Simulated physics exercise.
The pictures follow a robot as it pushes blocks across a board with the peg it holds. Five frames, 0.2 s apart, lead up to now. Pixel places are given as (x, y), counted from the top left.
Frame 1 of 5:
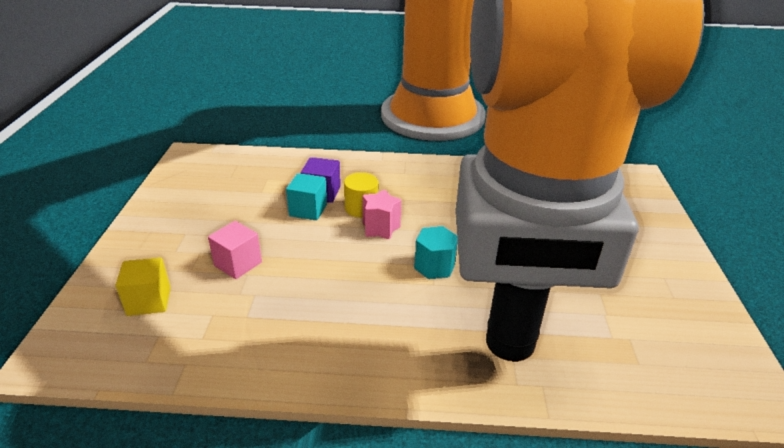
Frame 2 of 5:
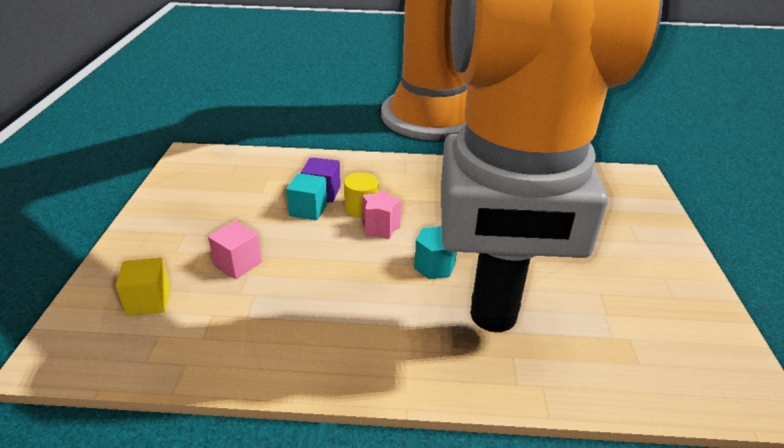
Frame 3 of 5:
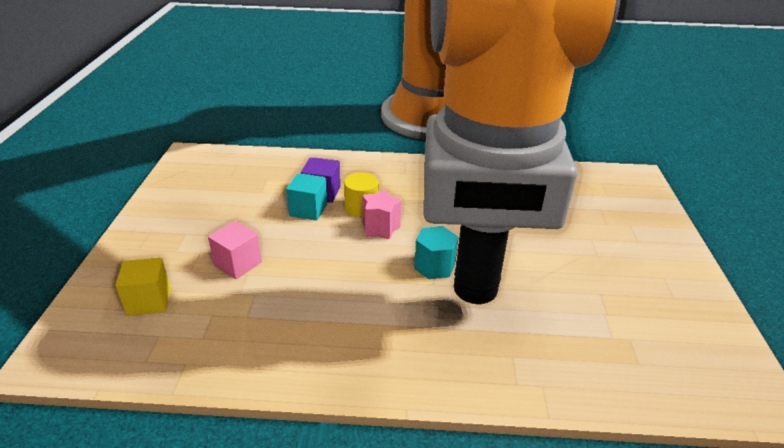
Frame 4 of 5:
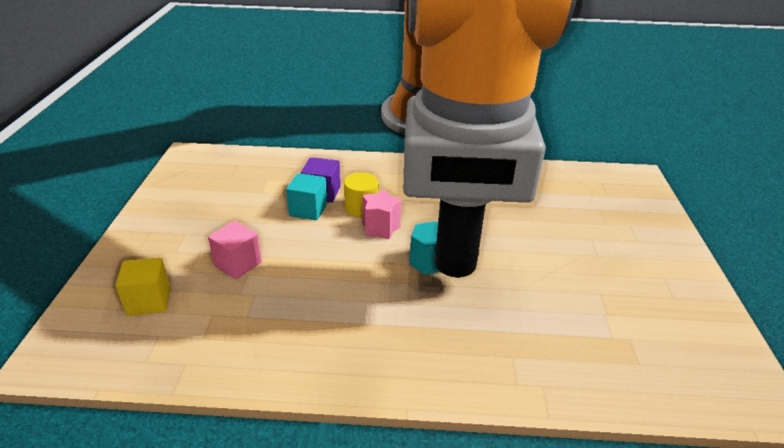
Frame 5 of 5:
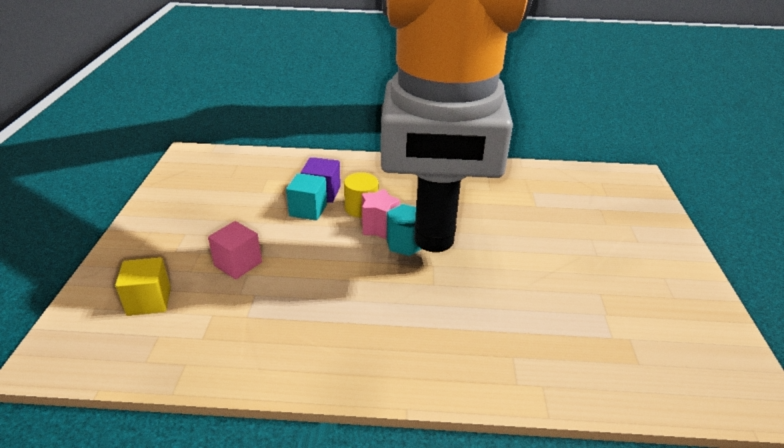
A robot arm's black peg moves up and left, pushing a turquoise hexagon toward other blocks.
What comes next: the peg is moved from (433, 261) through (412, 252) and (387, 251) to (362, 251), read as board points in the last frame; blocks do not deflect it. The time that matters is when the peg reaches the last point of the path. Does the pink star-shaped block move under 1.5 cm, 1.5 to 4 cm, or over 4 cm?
If I had to pick, the pink star-shaped block travels beyond 4 cm here.
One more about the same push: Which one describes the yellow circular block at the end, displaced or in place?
Put simply, it goes somewhere else.
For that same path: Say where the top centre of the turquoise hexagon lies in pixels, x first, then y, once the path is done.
Answer: (344, 202).
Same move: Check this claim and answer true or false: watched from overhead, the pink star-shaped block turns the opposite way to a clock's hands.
The claim does not hold.
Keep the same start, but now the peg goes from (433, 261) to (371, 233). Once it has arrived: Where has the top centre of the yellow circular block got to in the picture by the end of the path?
Located at (344, 158).
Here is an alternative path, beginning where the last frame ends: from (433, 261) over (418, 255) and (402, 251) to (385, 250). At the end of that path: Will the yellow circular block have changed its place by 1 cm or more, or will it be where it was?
From what I can tell, it won't keep its place.
The first path, step by step. Halfway along, peg at (400, 232); yellow circular block at (354, 174); pink star-shaped block at (354, 191), turned 20° clockwise; turquoise hexagon at (374, 207).
At the end, peg at (362, 231); turquoise four-sided block at (303, 182); yellow circular block at (352, 169); pink star-shaped block at (339, 184), turned 45° clockwise; turquoise hexagon at (344, 202), turned 25° clockwise.
